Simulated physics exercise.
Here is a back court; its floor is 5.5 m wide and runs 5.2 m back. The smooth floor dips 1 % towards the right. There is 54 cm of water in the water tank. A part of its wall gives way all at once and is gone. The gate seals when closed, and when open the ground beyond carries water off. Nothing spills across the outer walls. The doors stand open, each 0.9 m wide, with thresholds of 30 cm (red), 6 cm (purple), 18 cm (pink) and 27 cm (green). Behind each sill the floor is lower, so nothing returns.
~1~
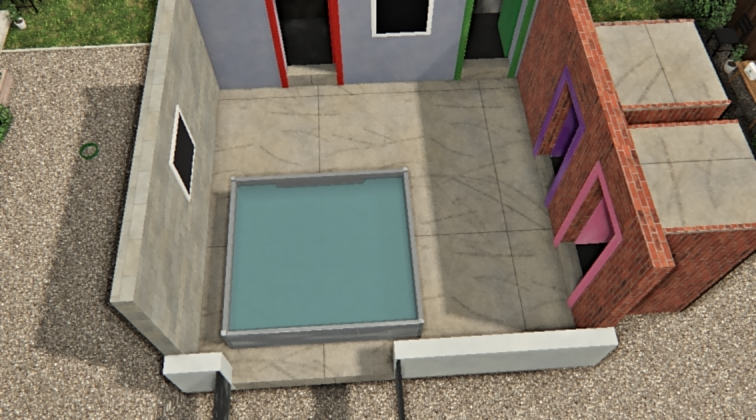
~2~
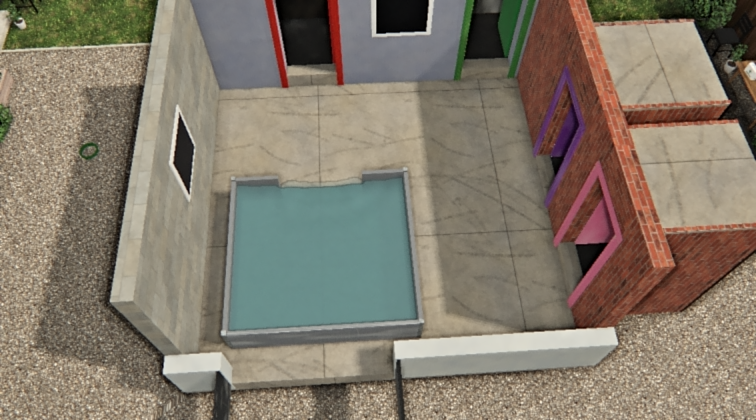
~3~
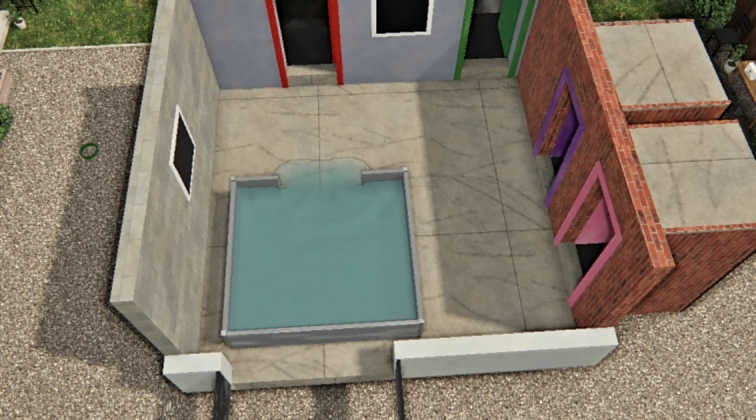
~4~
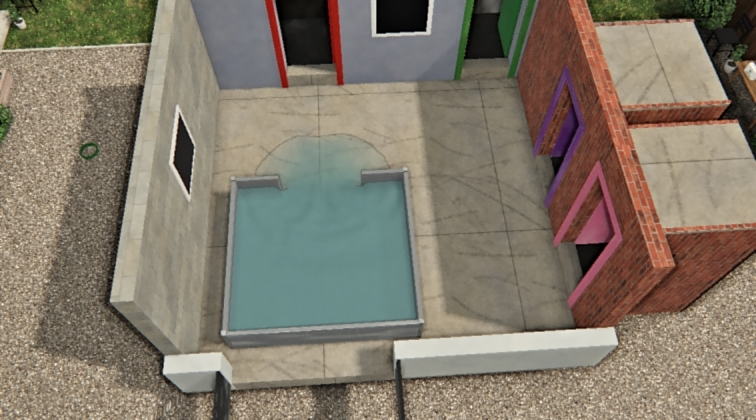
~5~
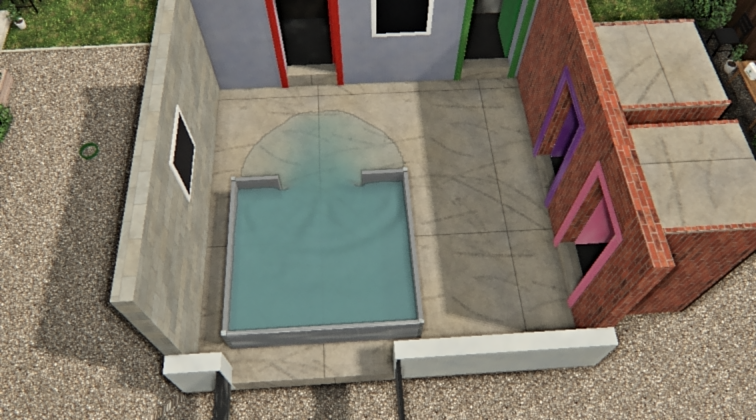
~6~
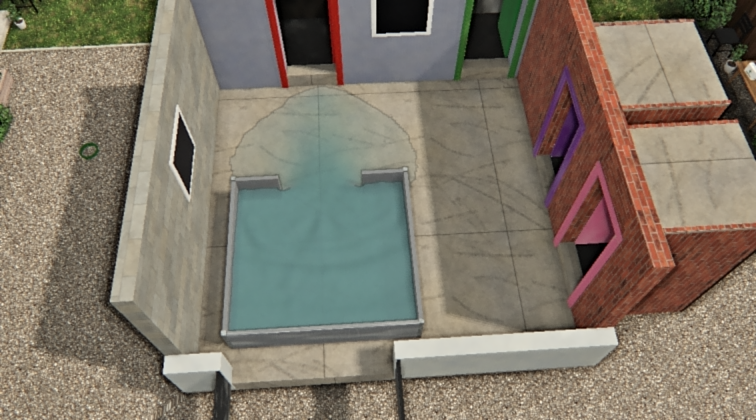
A large grey-rimmed tank of blue-green water stands on the pale, cracked floor of a walled back court, seen from high above in front. A red-framed doorway and a green one open in the blue-grey back wall, purple and pink ones in the right brick wall, with gravel outside. Part of the tank's far side vanishes, and water pours through, fanning out towards the back wall, while the camera stays still.
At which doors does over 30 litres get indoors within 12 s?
Door by door: At the red door it keeps below the limit; at the purple door it goes over the limit; at the pink door it keeps below the limit; at the green door it does not reach the limit.
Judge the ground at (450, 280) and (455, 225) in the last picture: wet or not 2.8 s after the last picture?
In that order: Dry, dry.
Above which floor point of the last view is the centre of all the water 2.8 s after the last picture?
Near (333, 200).
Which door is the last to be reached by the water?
Last comes the pink one.
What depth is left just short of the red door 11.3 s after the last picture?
Roughly 8.5 cm deep.
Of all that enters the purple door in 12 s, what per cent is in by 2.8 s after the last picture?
About 0 per cent.
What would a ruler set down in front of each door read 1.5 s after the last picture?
Depths in cm: Red 32, purple 0, pink 0, green 8.
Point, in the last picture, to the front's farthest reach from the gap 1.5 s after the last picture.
At about (511, 83).
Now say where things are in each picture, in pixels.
The water tank at (322, 248) is whole and still, 54 cm deep, in the first frame.
The front is at a hidden place, 0.7 m from the gap on the water tank's far side; 0.2 m2 of floor is under water; 54 cm left at the back of the water tank, in the second frame.
Water pours out on the water tank's far side and has run 0.9 m, to a hidden place; typically 9 cm deep outside, 54 cm at the water tank's back, in the third frame.
The front is at (299, 139), 1.3 m from the gap on the water tank's far side; 2.0 m2 of floor is under water; 54 cm left at the back of the water tank, in the fourth frame.
The front is at (329, 114), 1.7 m from the gap on the water tank's far side; 3.1 m2 of floor is under water; 54 cm left at the back of the water tank, in the fifth frame.
The front is at (328, 91), 2.3 m from the gap on the water tank's far side; 4.4 m2 of floor is under water; 54 cm left at the back of the water tank, in the sixth frame.
Then, 0.7 s after the last picture water covers 30 % of the floor and is deepest (34 cm) near (319, 91); red door 32 cm at the sill, 0 L in, purple door not reached, pink door not reached, green door not reached.
Then, 1.5 s after the last picture water covers 35 % of the floor and is deepest (36 cm) near (240, 95); red door 32 cm at the sill, 3 L in, purple door not reached, pink door not reached, green door 8 cm at the sill, 0 L in.
Then, 2.8 s after the last picture water covers 50 % of the floor and is deepest (29 cm) near (230, 95); red door 25 cm at the sill, 6 L in, purple door 7 cm at the sill, 0 L in, pink door not reached, green door 16 cm at the sill, 0 L in.
Then, 6.3 s after the last picture water covers 95 % of the floor and is deepest (22 cm) near (503, 91); red door 16 cm at the sill, 6 L in, purple door 11 cm at the sill, 28 L in, pink door 6 cm at the sill, 0 L in, green door 21 cm at the sill, 0 L in.
Then, 11.3 s after the last picture water covers 95 % of the floor and is deepest (18 cm) near (513, 90); red door 8 cm at the sill, 6 L in, purple door 8 cm at the sill, 68 L in, pink door 15 cm at the sill, 2 L in, green door 16 cm at the sill, 0 L in.
